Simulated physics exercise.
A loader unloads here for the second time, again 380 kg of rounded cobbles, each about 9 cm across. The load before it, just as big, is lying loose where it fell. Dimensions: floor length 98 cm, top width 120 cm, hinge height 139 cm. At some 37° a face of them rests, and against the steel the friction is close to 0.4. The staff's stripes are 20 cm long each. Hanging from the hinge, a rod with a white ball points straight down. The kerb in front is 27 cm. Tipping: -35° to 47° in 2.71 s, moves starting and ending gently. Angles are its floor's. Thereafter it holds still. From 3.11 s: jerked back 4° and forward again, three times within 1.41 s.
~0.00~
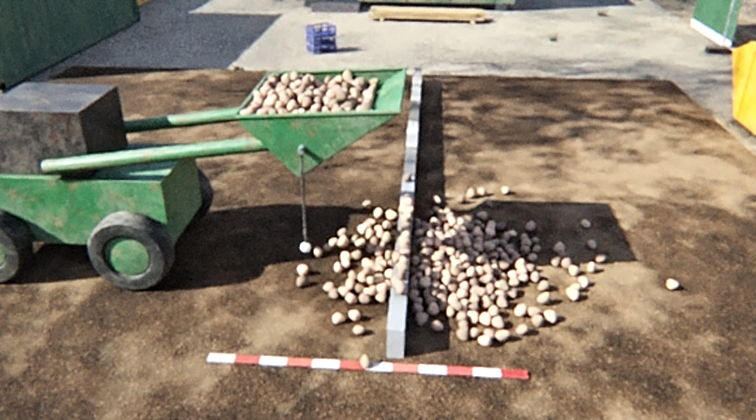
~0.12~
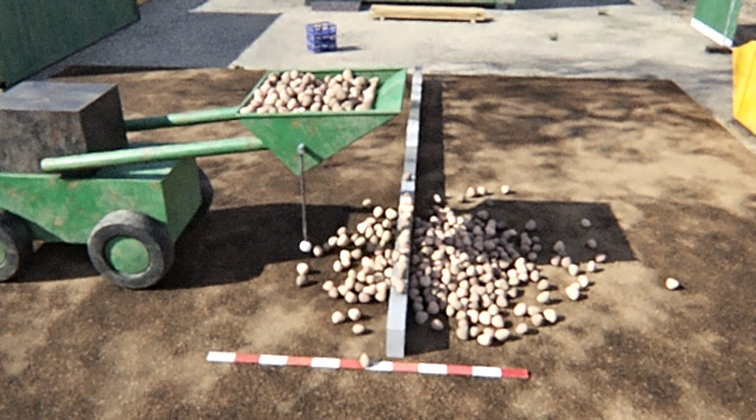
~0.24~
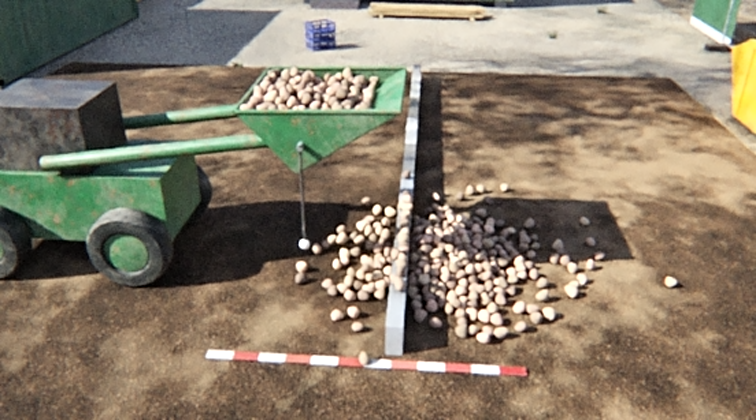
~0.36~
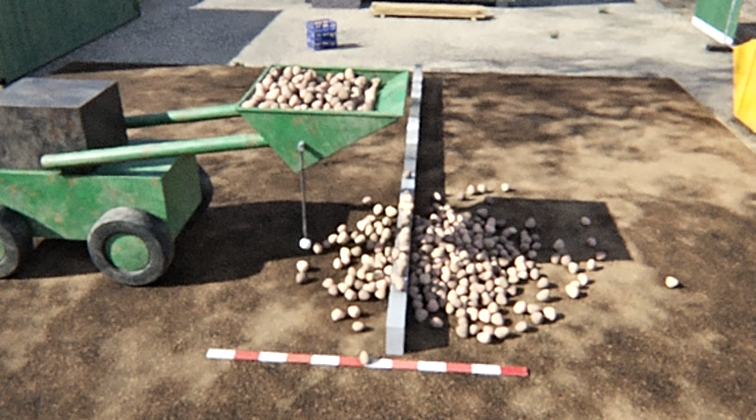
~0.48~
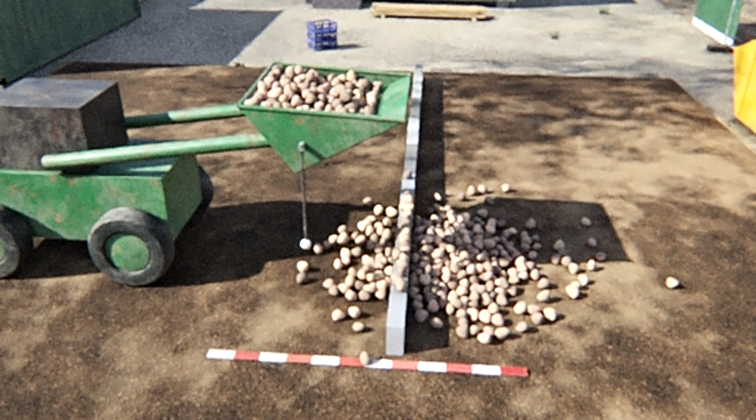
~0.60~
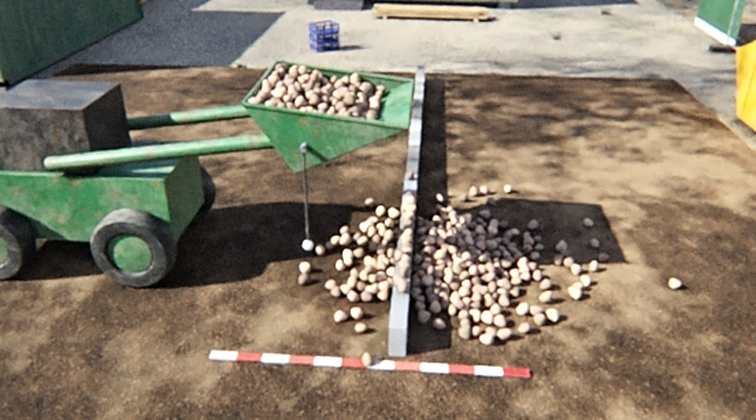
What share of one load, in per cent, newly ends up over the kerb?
63 %.
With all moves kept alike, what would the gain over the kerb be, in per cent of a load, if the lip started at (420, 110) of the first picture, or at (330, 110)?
95 % and 0 %.
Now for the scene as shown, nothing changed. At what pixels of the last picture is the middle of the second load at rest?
In the last view, about pixel (429, 250).
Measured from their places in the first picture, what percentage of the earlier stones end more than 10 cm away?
Some 10 percent, give or take.
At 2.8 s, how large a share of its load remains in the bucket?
It keeps some 0 percent of its load.
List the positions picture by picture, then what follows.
In the first frame, the bucket is at -35°, its lip at (400, 112); the top of the load is at (308, 82). The earlier load is highest near (405, 231), 32 cm above ground level, 22 % on this side of the kerb, 78 % over the kerb.
In the second frame, the bucket is at -35°, its lip at (401, 112); the top of the load is at (301, 81); the stones move at 0.0 m/s on average.
The third frame shows lip at (401, 112), floor tilted -33°, highest stones at (283, 79); the stones move at 0.1 m/s on average.
In the fourth frame, the bucket is at -31°, its lip at (403, 115); the top of the load is at (284, 77); the stones move at 0.1 m/s on average.
In the fifth frame, the bucket is at -28°, its lip at (405, 121); the top of the load is at (282, 75); the stones move at 0.1 m/s on average.
In the sixth frame, the bucket is at -25°, its lip at (408, 128); the top of the load is at (286, 74); the stones move at 0.1 m/s on average.
After 2.0 s the floor is at 34°; in per cent of one load, 81 in the bucket, 39 on this side of the kerb, 80 over the kerb; the foremost stones are at (599, 263).
After 2.8 s the floor is at 47°; in per cent of one load, 0 in the bucket, 61 on this side of the kerb, 139 over the kerb; the foremost stones are at (599, 263).
After 5.0 s the floor is at 47°; in per cent of one load, 0 in the bucket, 59 on this side of the kerb, 141 over the kerb; the foremost stones are at (603, 266).
After 7.7 s the floor is at 47°; in per cent of one load, 0 in the bucket, 59 on this side of the kerb, 141 over the kerb; the foremost stones are at (603, 266). Net gain over the kerb, 63.
